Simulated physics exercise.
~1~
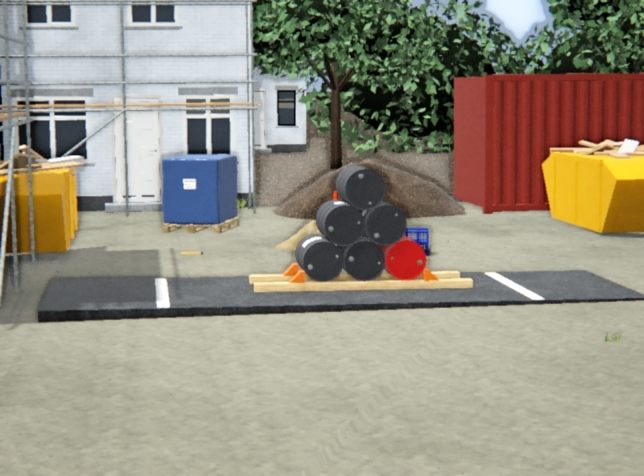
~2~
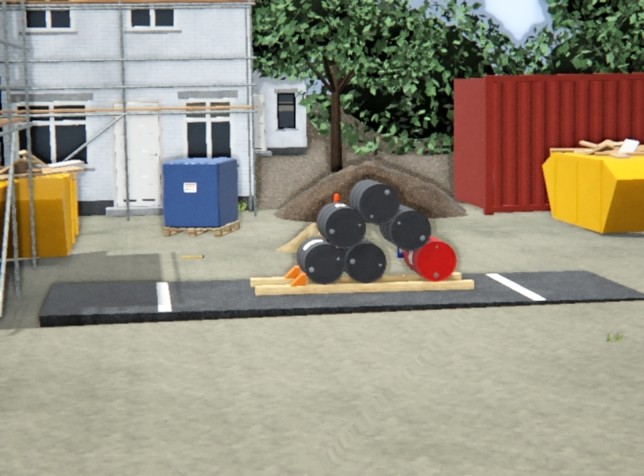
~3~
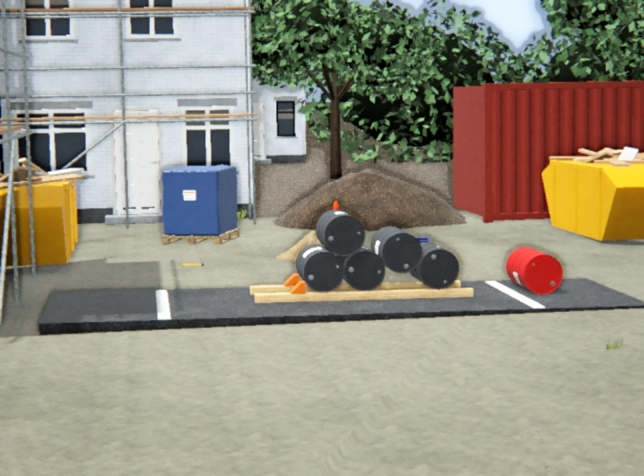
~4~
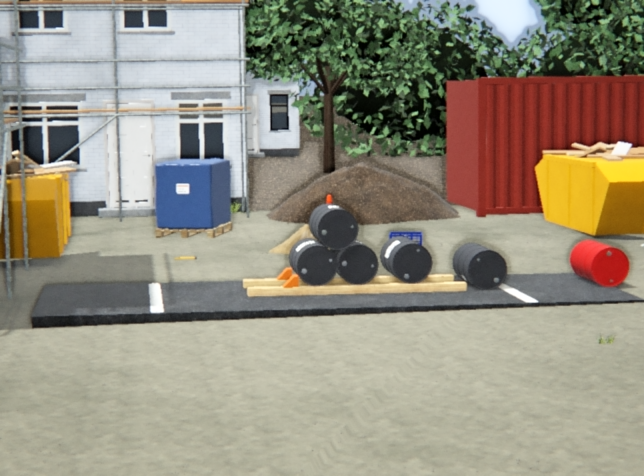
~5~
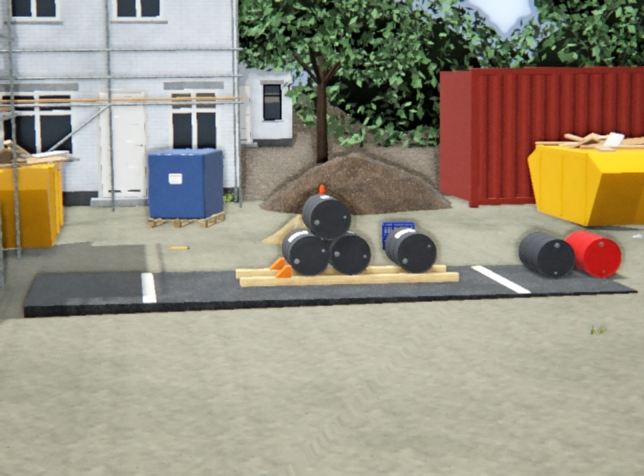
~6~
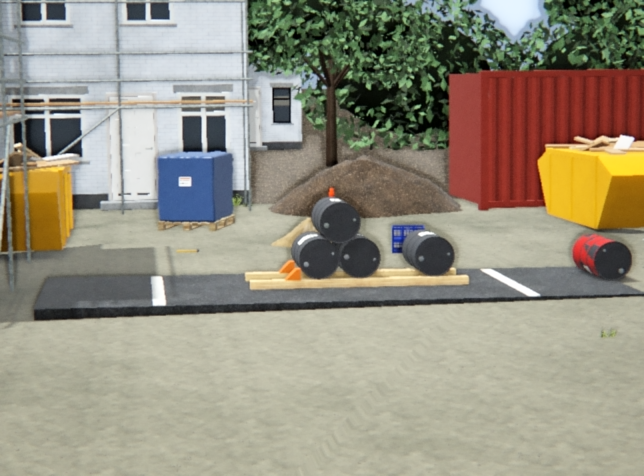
On a building site with a scaffolded house, a blue container and yellow skips, five black drums and one red drum sit in a pyramid on timber bearers across a dark strip marked with white lines. The red drum at the lower right rolls away to the right, and the stack begins to slump after it. The red drum crosses the right-hand line, and a black drum rolls off the bearers behind it and crosses too. The two end up close together beyond the line, while three black drums stay piled on the left and another rests apart on the bearers.
